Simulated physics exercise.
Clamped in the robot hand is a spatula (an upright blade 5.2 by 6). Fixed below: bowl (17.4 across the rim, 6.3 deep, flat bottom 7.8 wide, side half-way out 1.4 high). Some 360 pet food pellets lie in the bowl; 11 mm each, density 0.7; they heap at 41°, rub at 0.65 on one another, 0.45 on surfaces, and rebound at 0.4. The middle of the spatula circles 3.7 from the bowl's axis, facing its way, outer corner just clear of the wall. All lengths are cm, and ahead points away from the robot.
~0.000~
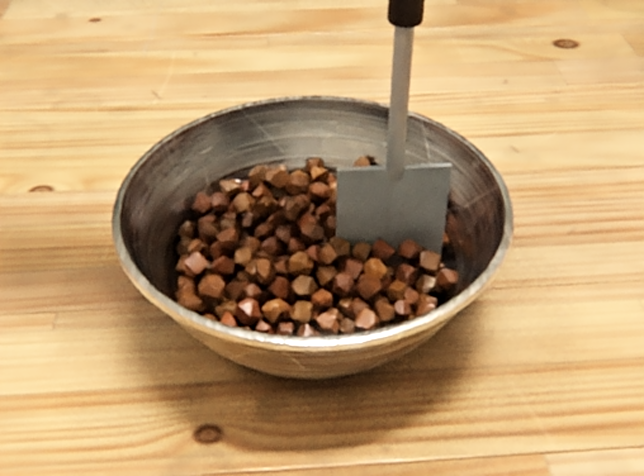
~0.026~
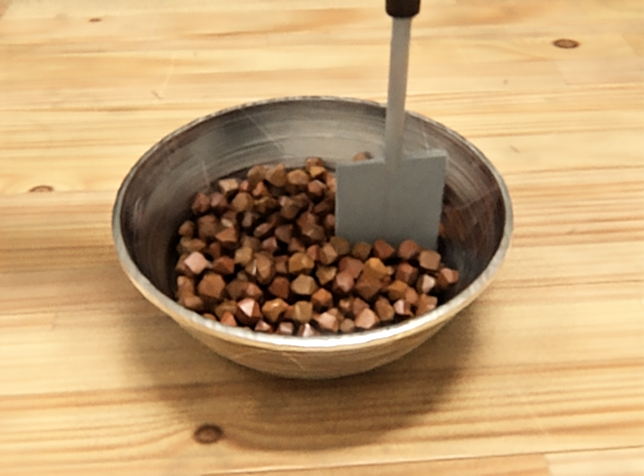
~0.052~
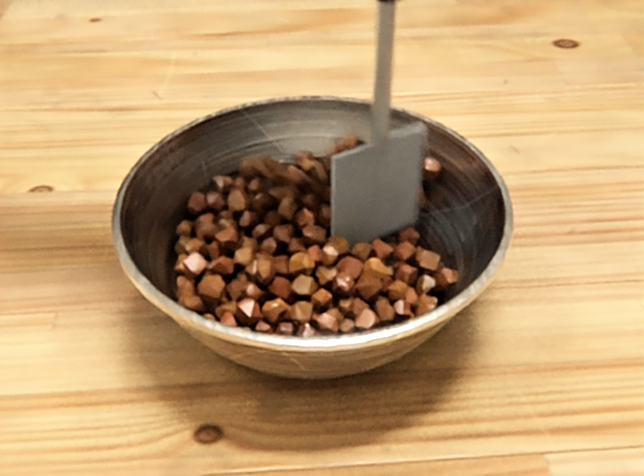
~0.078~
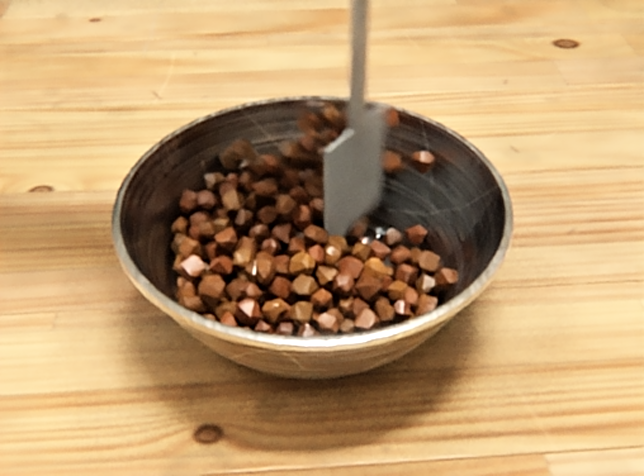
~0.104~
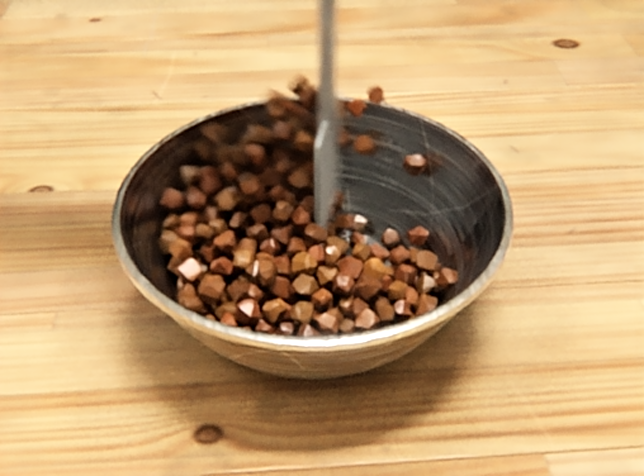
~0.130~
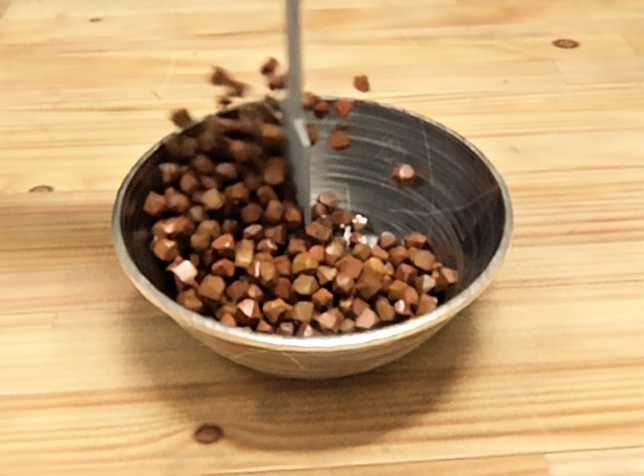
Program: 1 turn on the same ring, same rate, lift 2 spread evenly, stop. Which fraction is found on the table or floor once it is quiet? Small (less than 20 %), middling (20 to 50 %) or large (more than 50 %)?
A middling share, 20 to 50 %, ends on the table or floor.
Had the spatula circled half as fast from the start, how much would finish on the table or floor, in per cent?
It would be near 5 per cent.
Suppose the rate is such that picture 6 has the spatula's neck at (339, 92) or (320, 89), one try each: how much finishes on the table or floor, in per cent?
About 15 and 20 per cent.
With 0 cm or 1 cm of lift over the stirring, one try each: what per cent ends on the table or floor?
Some 35 and 30 per cent.
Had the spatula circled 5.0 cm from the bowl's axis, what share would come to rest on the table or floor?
In that case some 0 per cent.
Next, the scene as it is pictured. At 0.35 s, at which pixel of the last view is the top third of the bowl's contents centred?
At about (397, 287).
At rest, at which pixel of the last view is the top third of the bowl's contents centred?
Around (362, 252).
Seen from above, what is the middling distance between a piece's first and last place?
Some 5 cm.
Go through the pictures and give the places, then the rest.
The first picture shows the spatula neck at (397, 139), 0° round; upper third of the load around (309, 234), from x 185 to 445, top at y 165; 365 in the bowl.
The second picture shows the spatula neck at (394, 130), 8° round; upper third of the load around (312, 232), from x 185 to 445, top at y 165.
The third picture shows the spatula neck at (381, 113), 29° round; upper third of the load around (306, 218), from x 185 to 445, top at y 145.
The fourth picture shows the spatula neck at (357, 98), 52° round; upper third of the load around (296, 203), from x 180 to 445, top at y 115.
The fifth picture shows the spatula neck at (327, 89), 76° round; upper third of the load around (273, 195), from x 170 to 445, top at y 85.
The sixth picture shows the spatula neck at (295, 87), 99° round; upper third of the load around (247, 184), from x 155 to 445, top at y 70; 363 in the bowl, 2 in flight or on the tool.
After 0.24 s, 196° round, highest piece 10 above the table; 331 in the bowl, 1 on the table or floor, 33 in flight or on the tool.
After 0.35 s, 293° round, highest piece 10 above the table; 293 in the bowl, 37 on the table or floor, 35 in flight or on the tool.
After 0.60 s, 0° round, highest piece 6 above the table; 263 in the bowl, 100 on the table or floor, 2 in flight or on the tool.
After 1.30 s, 0° round, highest piece 5 above the table; 263 in the bowl, 102 on the table or floor.
In the end, 263 in the bowl, 102 on the table or floor. That is 28 % on the table or floor.
